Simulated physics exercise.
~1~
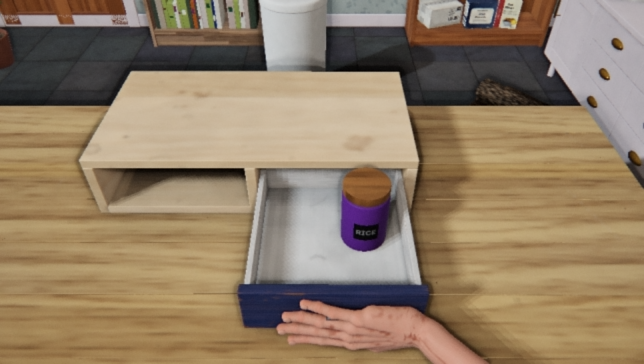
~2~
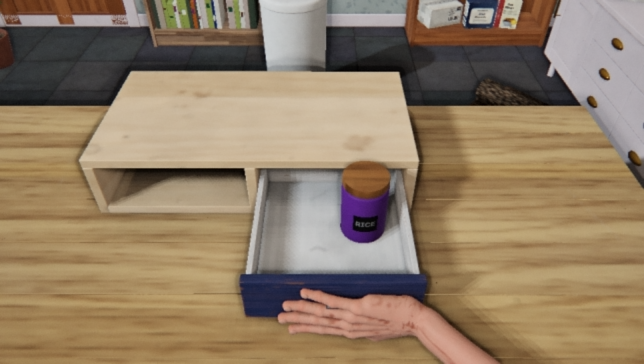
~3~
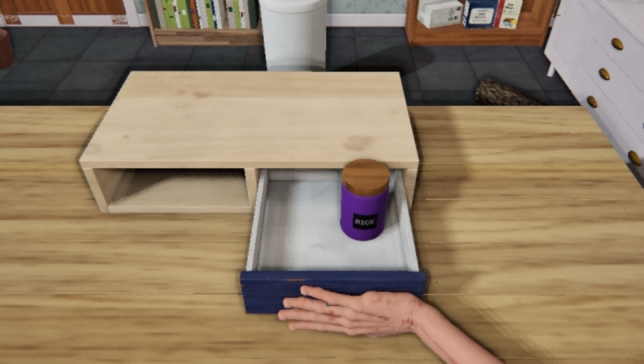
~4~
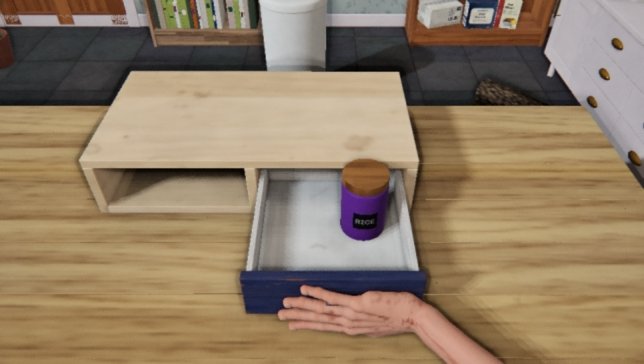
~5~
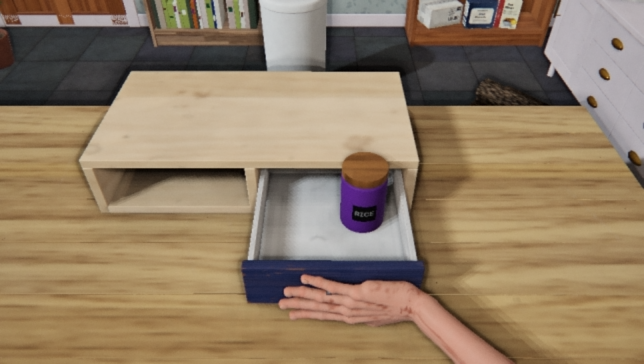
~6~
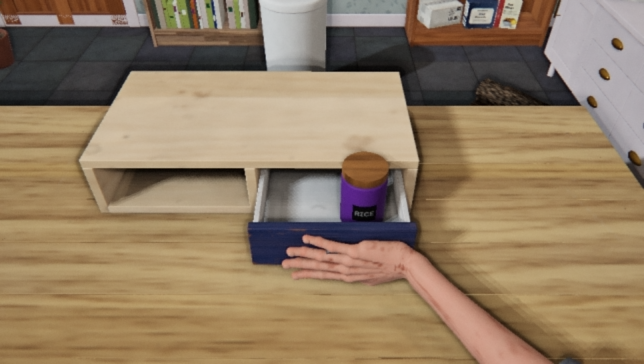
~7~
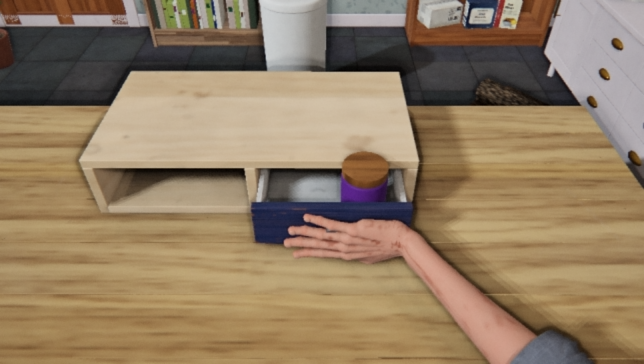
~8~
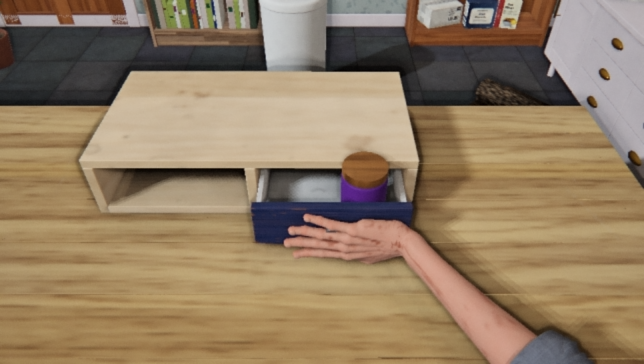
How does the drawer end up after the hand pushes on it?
The drawer moves most of the way in but jams before closing, and it stays ajar with the purple jar still upright inside.
